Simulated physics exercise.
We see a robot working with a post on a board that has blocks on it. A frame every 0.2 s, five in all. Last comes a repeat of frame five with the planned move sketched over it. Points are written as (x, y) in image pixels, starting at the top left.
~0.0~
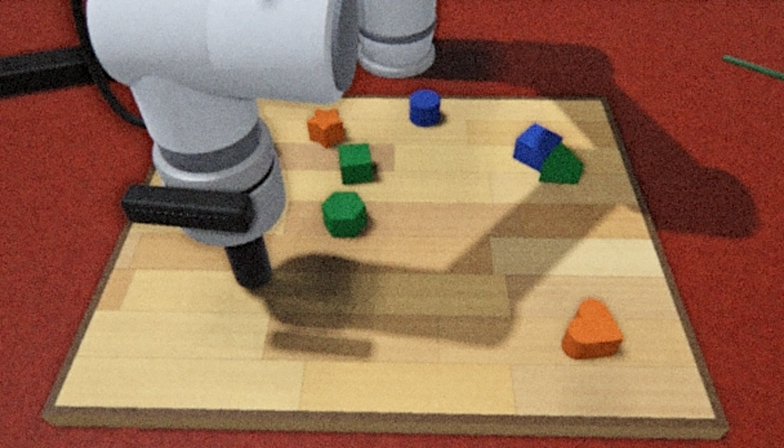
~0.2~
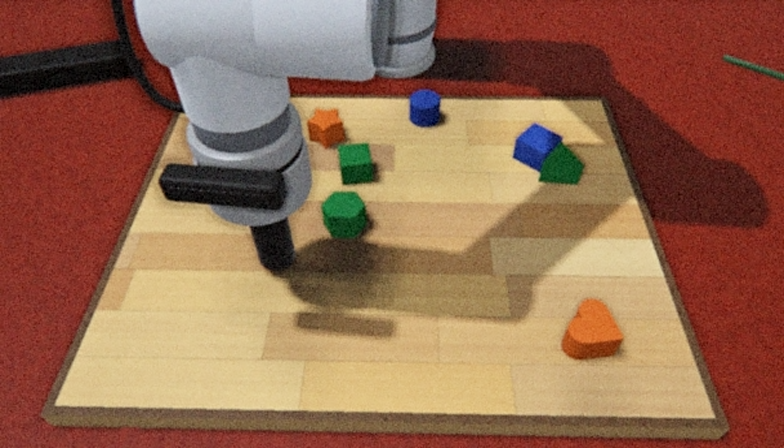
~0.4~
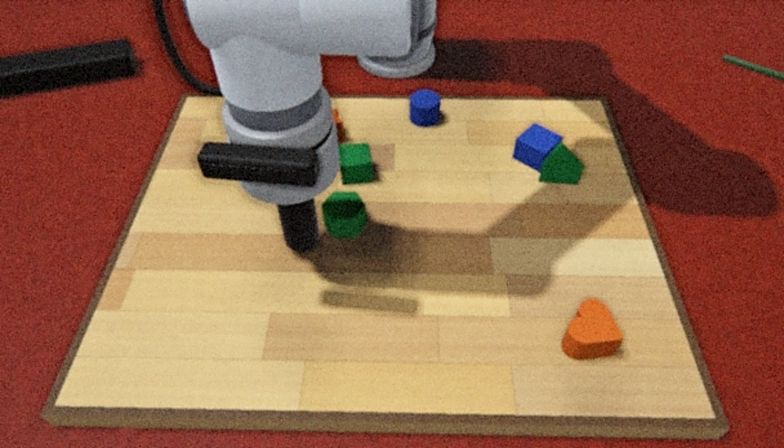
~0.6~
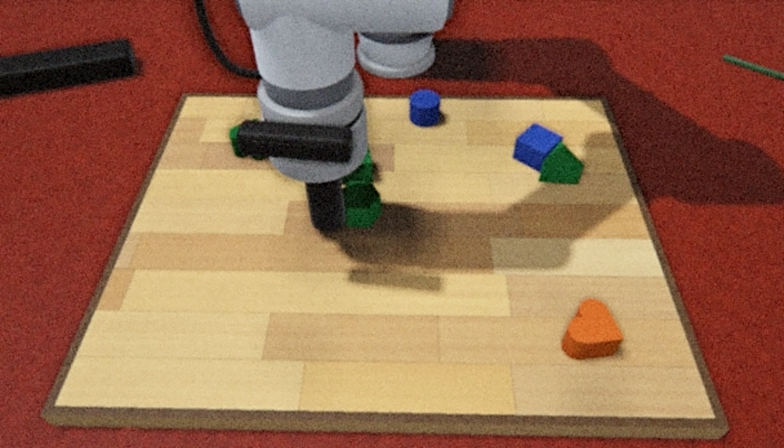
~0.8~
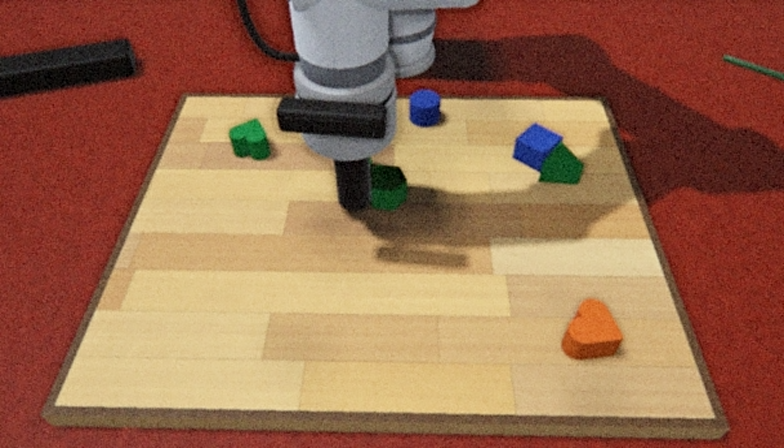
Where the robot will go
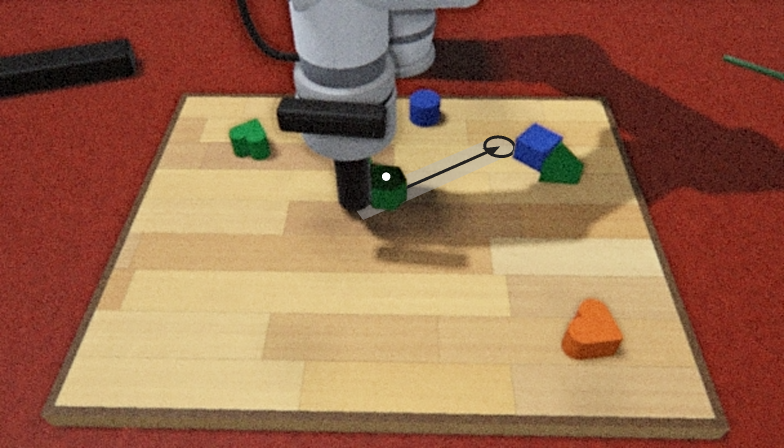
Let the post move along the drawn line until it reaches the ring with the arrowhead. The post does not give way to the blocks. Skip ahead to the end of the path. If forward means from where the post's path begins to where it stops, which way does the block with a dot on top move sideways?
Moves left.
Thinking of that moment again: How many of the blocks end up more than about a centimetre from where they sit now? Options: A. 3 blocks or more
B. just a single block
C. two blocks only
B - just a single block.
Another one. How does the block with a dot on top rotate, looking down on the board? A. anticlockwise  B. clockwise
A (anticlockwise)
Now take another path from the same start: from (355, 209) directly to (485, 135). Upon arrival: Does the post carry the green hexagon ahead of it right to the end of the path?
Yes, that is what happens.
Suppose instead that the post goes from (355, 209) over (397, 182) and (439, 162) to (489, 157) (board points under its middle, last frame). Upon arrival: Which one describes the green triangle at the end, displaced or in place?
It's unmoved.
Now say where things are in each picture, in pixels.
Post's lower end (254, 274); green hexagon (343, 204); blue square (540, 137), in the first frame.
Post (278, 257); blocks still, in the second frame.
Post (302, 238); blocks still, in the third frame.
Post (328, 219); green hexagon (359, 194), in the fourth frame.
Post (355, 200); green hexagon (386, 177); blue square (540, 137), in the fifth frame.
Drawn move, from (355, 209) to (500, 147); the dot is on the green hexagon.
The first path, step by step. One third of the way, post (408, 177); green hexagon (433, 152), turned 20° anticlockwise.
Two thirds of the way, post (456, 157); green hexagon (473, 128), turned 50° anticlockwise.
At the end, post (501, 137); green hexagon (494, 107), turned 85° anticlockwise; blue square still.
